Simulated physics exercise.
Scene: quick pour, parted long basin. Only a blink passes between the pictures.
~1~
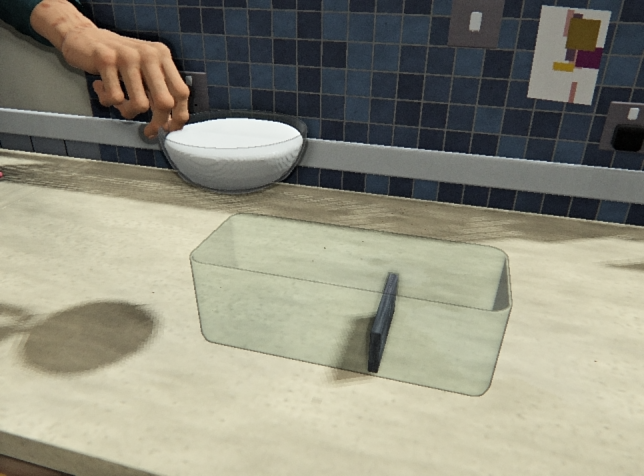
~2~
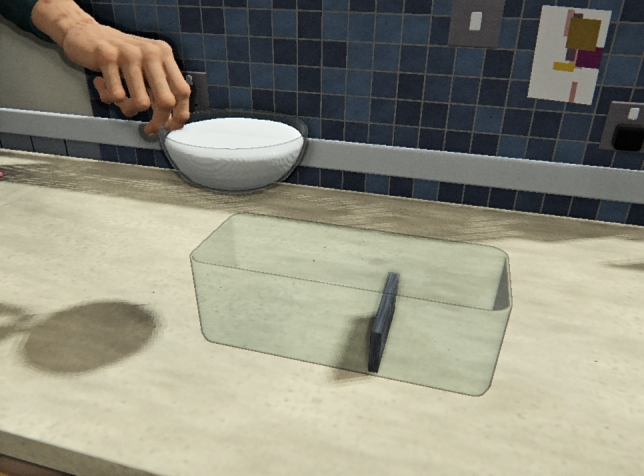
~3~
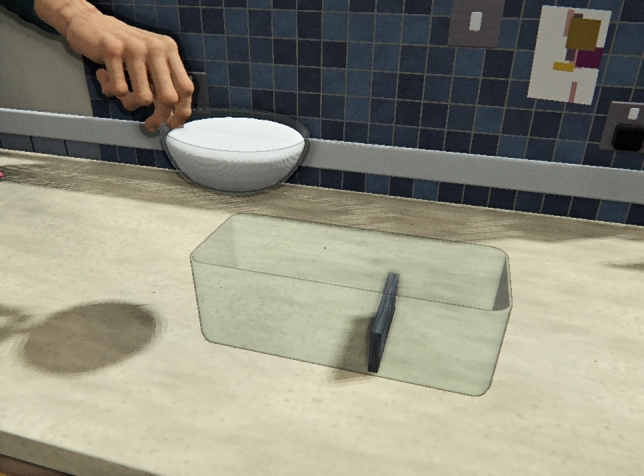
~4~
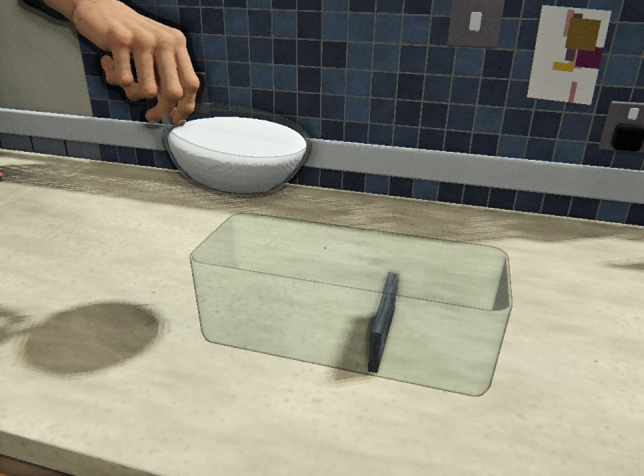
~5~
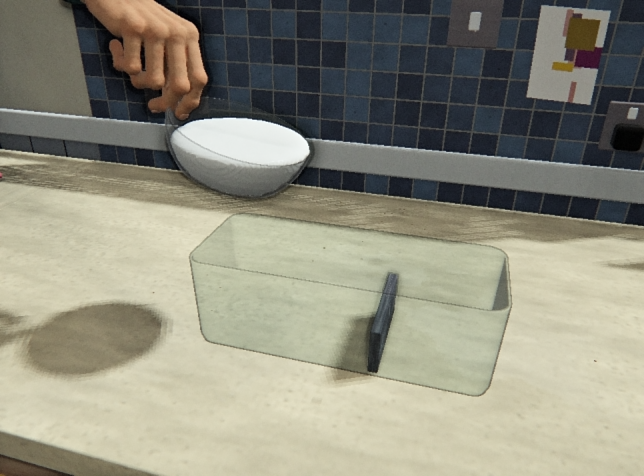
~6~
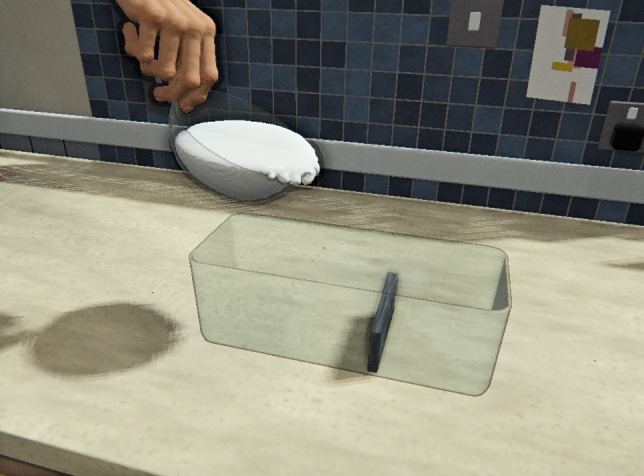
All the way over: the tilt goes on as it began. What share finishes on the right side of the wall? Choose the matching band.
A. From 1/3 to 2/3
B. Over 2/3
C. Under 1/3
C.
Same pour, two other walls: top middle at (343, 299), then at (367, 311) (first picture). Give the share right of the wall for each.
It works out to around 45 per cent for the first and around 15 per cent for the second.
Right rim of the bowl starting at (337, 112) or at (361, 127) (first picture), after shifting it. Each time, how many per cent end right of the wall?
35 % and 55 %.
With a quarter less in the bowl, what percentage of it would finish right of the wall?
Some 5 parts in a hundred, give or take.
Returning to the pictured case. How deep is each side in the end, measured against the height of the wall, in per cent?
Roughly 40 percent left, 0 percent right.
A moment on, the bowl is tipped on its side and 16 per cent is still to pour, 55 is left of the wall and 0 right of it.
Next, the bowl is tipped on its side and 1 per cent is still to pour, 93 is left of the wall and 2 right of it.
Then the bowl is tipped on its side and 0 per cent is still to pour, 92 is left of the wall and 5 right of it.
Later the bowl is tipped on its side and 0 per cent is still to pour, 92 is left of the wall and 5 right of it.
In the end 92 per cent lies left of the wall, 5 right of it and 2 outside.
